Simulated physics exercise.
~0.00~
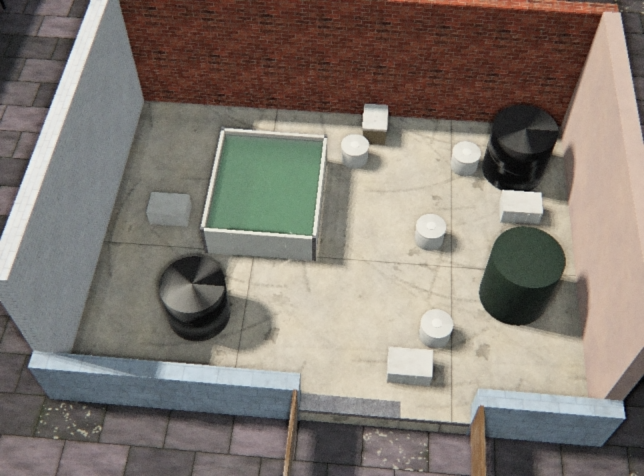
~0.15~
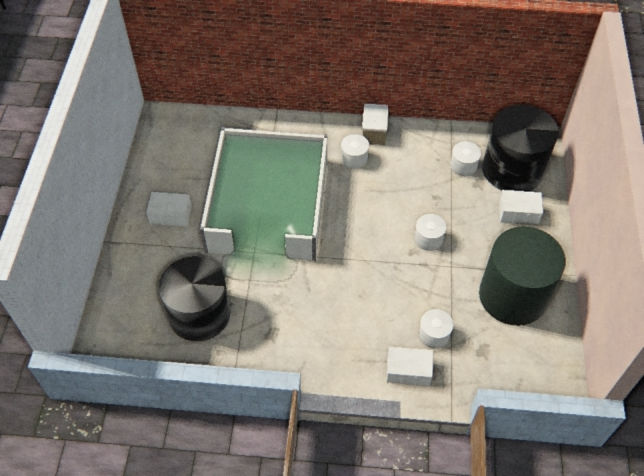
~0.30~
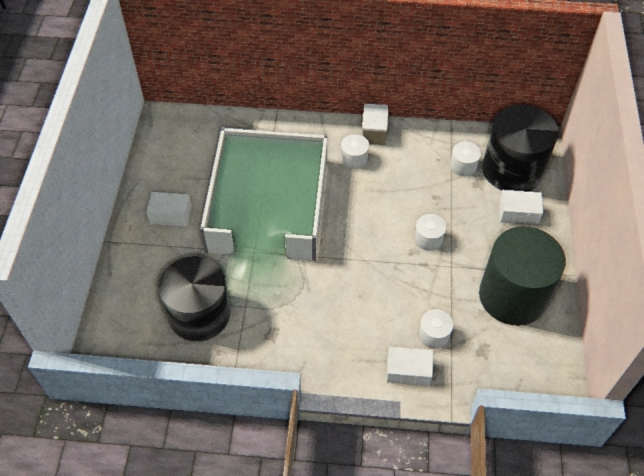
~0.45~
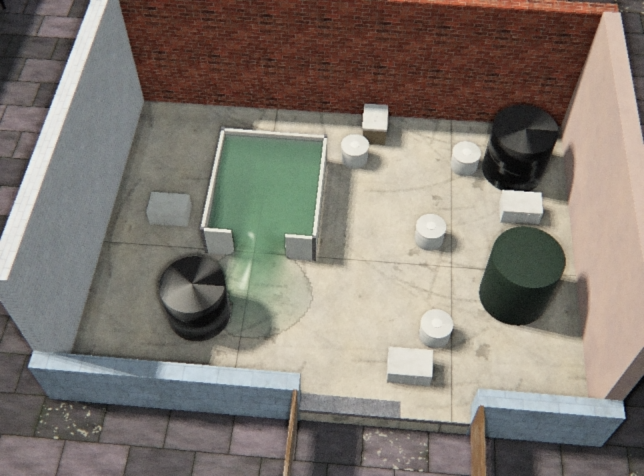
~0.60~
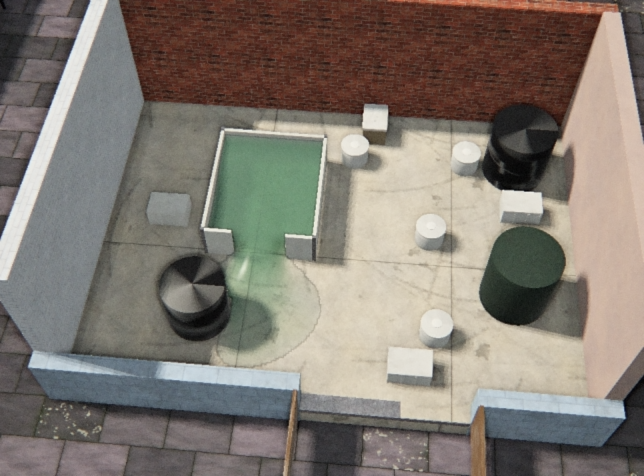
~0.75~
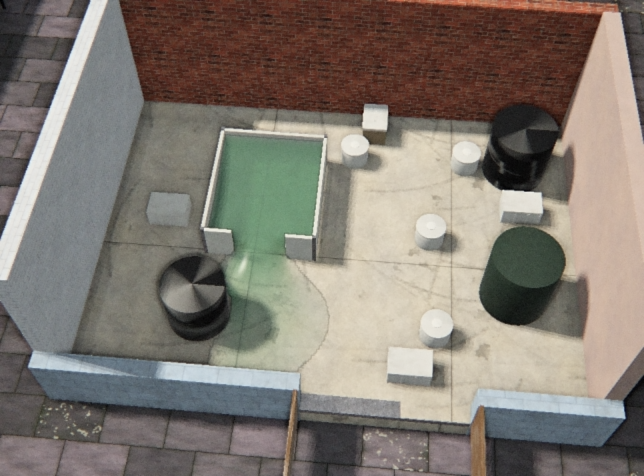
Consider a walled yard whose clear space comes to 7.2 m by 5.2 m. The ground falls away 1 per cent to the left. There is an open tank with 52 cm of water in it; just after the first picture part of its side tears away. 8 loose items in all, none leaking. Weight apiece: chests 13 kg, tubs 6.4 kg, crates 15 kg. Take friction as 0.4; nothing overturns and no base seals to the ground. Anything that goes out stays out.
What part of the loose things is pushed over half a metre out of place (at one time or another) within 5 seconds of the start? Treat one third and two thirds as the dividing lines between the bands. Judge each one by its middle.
Seems to me it will not amount to a third.
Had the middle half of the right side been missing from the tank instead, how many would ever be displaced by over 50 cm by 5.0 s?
Count: 3.
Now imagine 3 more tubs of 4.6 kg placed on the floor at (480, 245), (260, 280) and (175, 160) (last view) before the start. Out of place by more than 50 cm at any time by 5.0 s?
First falls shy, second exceeds it, third falls shy.
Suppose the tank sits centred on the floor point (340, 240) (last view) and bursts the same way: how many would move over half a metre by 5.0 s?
Then 1.
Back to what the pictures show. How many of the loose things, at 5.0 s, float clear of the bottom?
At that time the total is 0.
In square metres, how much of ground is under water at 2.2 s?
The covered patch comes to about 13 m2.
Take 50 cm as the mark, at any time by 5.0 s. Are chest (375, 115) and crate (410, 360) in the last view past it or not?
Result, in order: Below the line; above the line.
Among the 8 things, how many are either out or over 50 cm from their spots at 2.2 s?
I make it 0.
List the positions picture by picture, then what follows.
In the first picture, a chest at (376, 117) rests on the ground; a tub at (467, 152), on the bottom; water covers 3.1 m2; 0 of 8 have shifted.
In the second picture, a chest at (376, 117), on the bottom; a tub at (467, 152) rests on the ground; water covers 3.5 m2; 0 of 8 have shifted.
In the third picture, a chest at (376, 117), on the bottom; a tub at (467, 152) rests on the ground; 4.1 m2 under water; 0 of 8 have shifted.
In the fourth picture, a chest at (376, 117) rests on the ground; a tub at (467, 152) rests on the ground; 4.6 m2 under water; 0 of 8 have shifted.
In the fifth picture, a chest at (376, 117), on the bottom; a tub at (467, 152), on the bottom; water covers 5.3 m2; 0 of 8 have shifted.
In the sixth picture, a chest at (376, 117) rests on the ground; a tub at (467, 152) rests on the ground; 6.0 m2 under water; 0 of 8 have shifted.
After 1.1 s 0 of 8 are over 50 cm from their spots; 0 afloat.
After 2.2 s 0 of 8 are over 50 cm from their spots; 0 afloat.
After 3.5 s 1 of 8 are over 50 cm from their spots; 0 afloat.
After 5.0 s 1 of 8 are over 50 cm from their spots, and 1 have been at some point; 0 afloat.
